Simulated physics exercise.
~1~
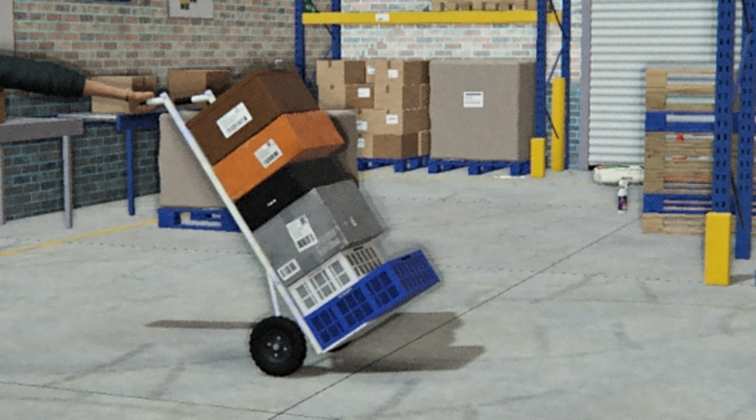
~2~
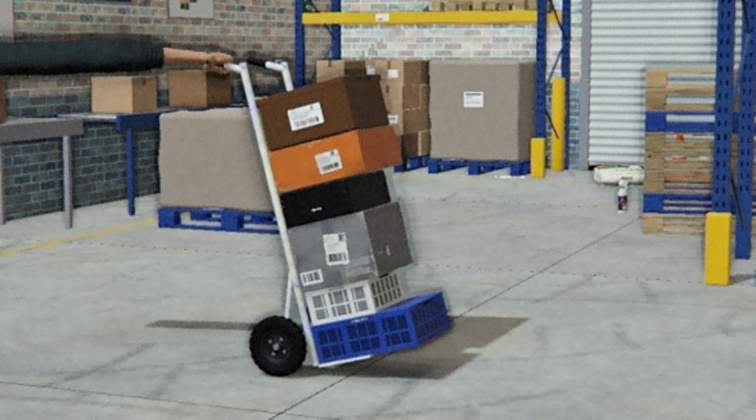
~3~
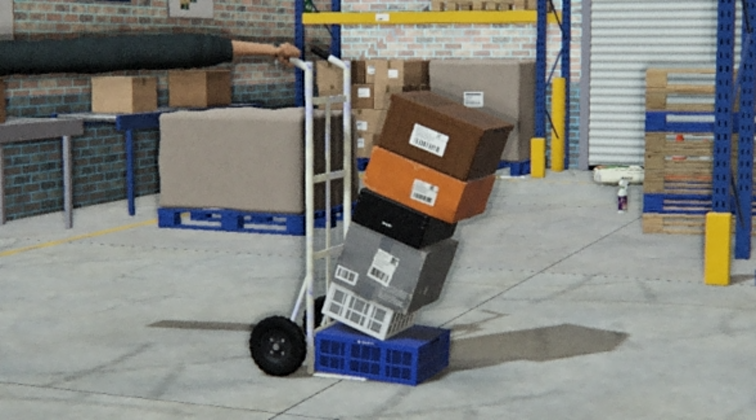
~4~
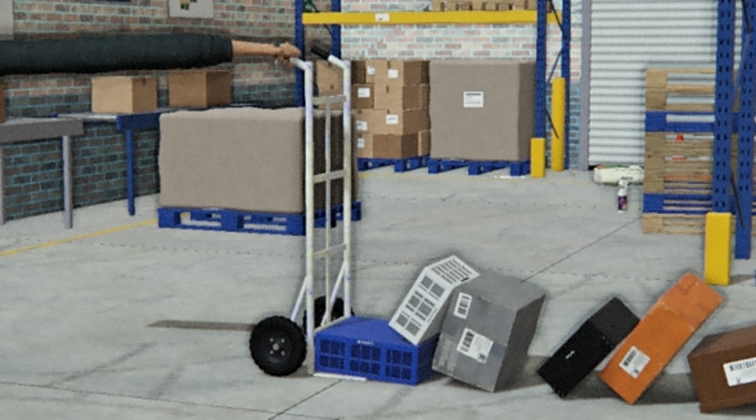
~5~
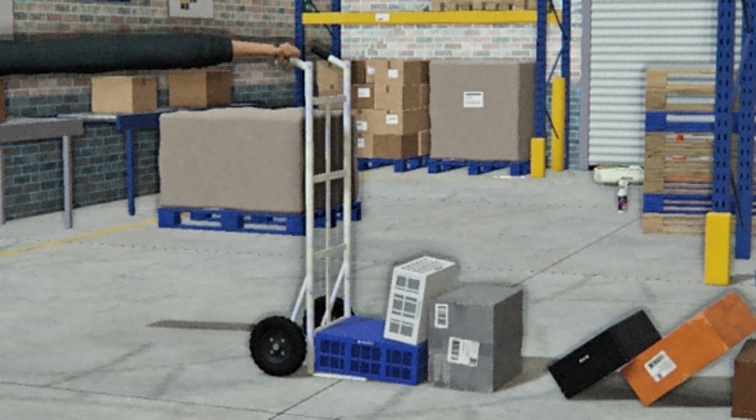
A stacked hand truck is swung upright by an arm, and most boxes topple off rightward.
